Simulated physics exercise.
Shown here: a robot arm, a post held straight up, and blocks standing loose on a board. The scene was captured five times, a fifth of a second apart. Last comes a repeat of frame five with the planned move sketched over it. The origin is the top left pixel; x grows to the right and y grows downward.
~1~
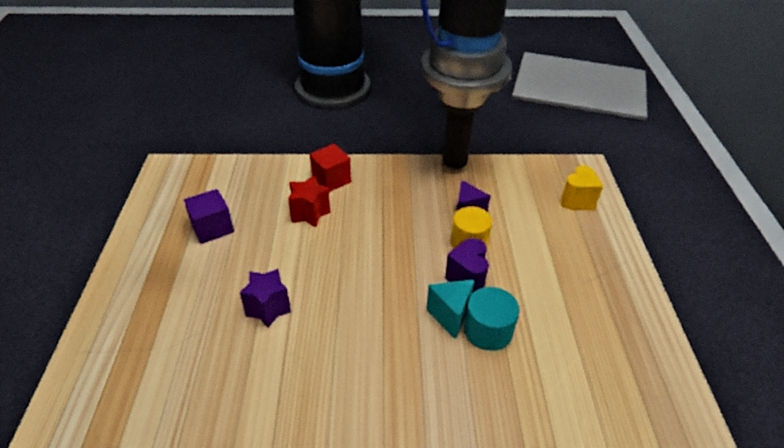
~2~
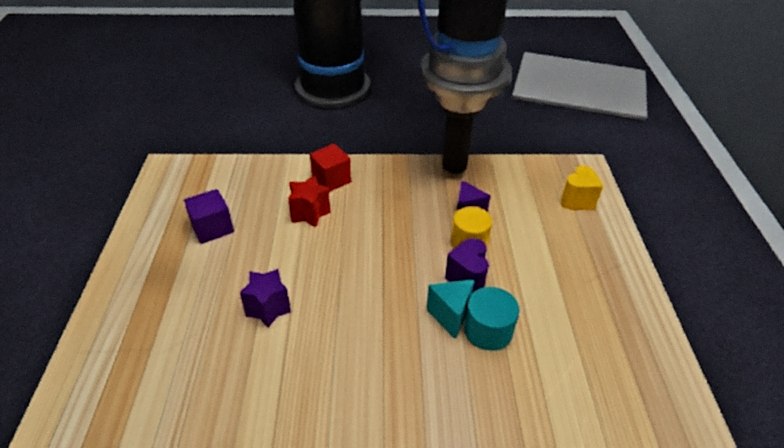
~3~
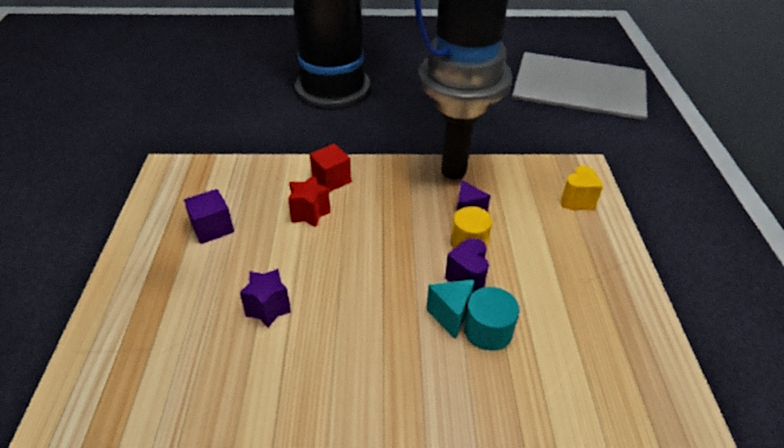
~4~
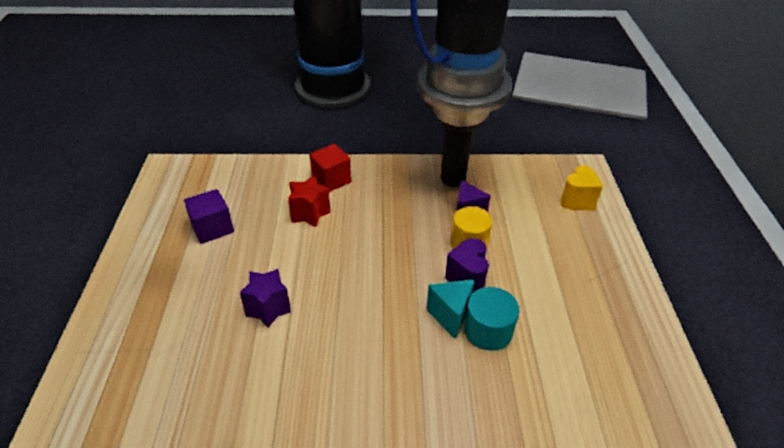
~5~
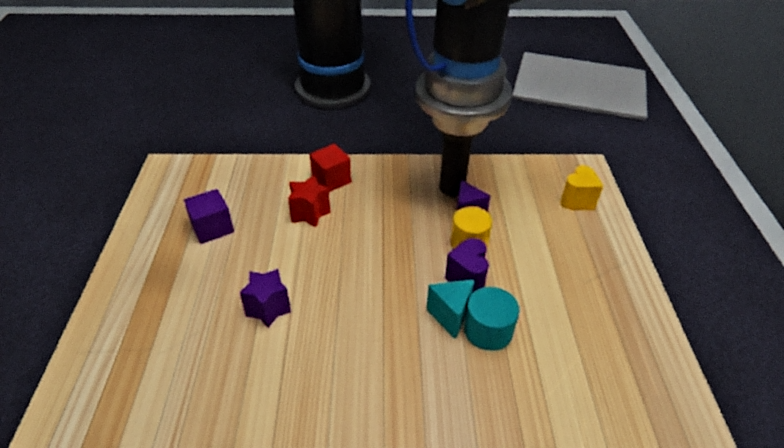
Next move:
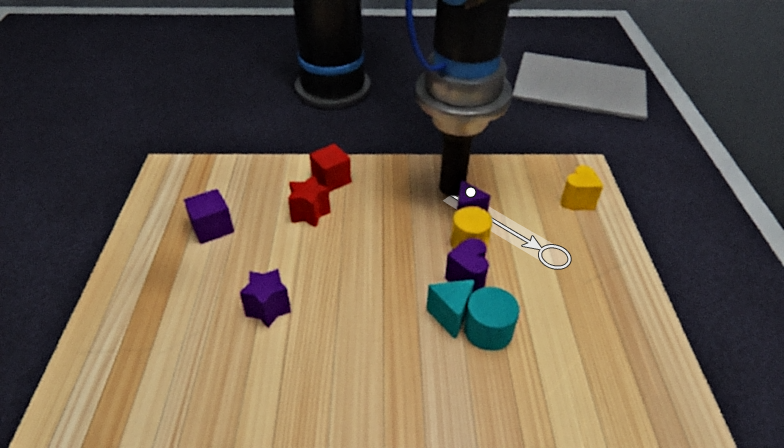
On a wooden board, a robot arm lowers its post slightly beside a purple triangle.
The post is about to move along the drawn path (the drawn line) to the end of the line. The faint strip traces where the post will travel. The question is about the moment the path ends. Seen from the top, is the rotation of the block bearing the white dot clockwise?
Yes
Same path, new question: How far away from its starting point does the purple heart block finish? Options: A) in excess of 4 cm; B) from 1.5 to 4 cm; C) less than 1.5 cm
C: Less than 1.5 cm.
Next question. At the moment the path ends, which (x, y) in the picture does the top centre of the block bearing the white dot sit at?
The top centre is at (506, 223).
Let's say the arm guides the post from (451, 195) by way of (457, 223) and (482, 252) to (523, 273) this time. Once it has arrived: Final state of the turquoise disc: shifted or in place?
It is left in place.
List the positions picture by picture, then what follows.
In the first frame, lower end of the post at (455, 161), tops of blocks, purple triangle at (471, 192), purple heart block at (471, 254), yellow disc at (473, 219).
In the second frame, post at (455, 166), blocks as before.
In the third frame, post at (454, 172), blocks as before.
In the fourth frame, post at (453, 179), blocks as before.
In the fifth frame, post at (452, 188), purple triangle at (471, 192), purple heart block at (471, 254), yellow disc at (473, 219).
The drawn path runs from (451, 195) to (555, 257); the dot is on the purple triangle.
The first path, step by step. One third of the way, post at (484, 208); purple triangle at (489, 208), turned 70° clockwise; purple heart block at (470, 257); yellow disc at (473, 226).
Two thirds of the way, post at (519, 229); purple triangle at (505, 223), turned 120° clockwise; purple heart block at (469, 258); yellow disc at (472, 227).
At the end, post at (557, 250); purple triangle at (506, 223), turned 120° clockwise; purple heart block at (469, 258); yellow disc at (472, 227).
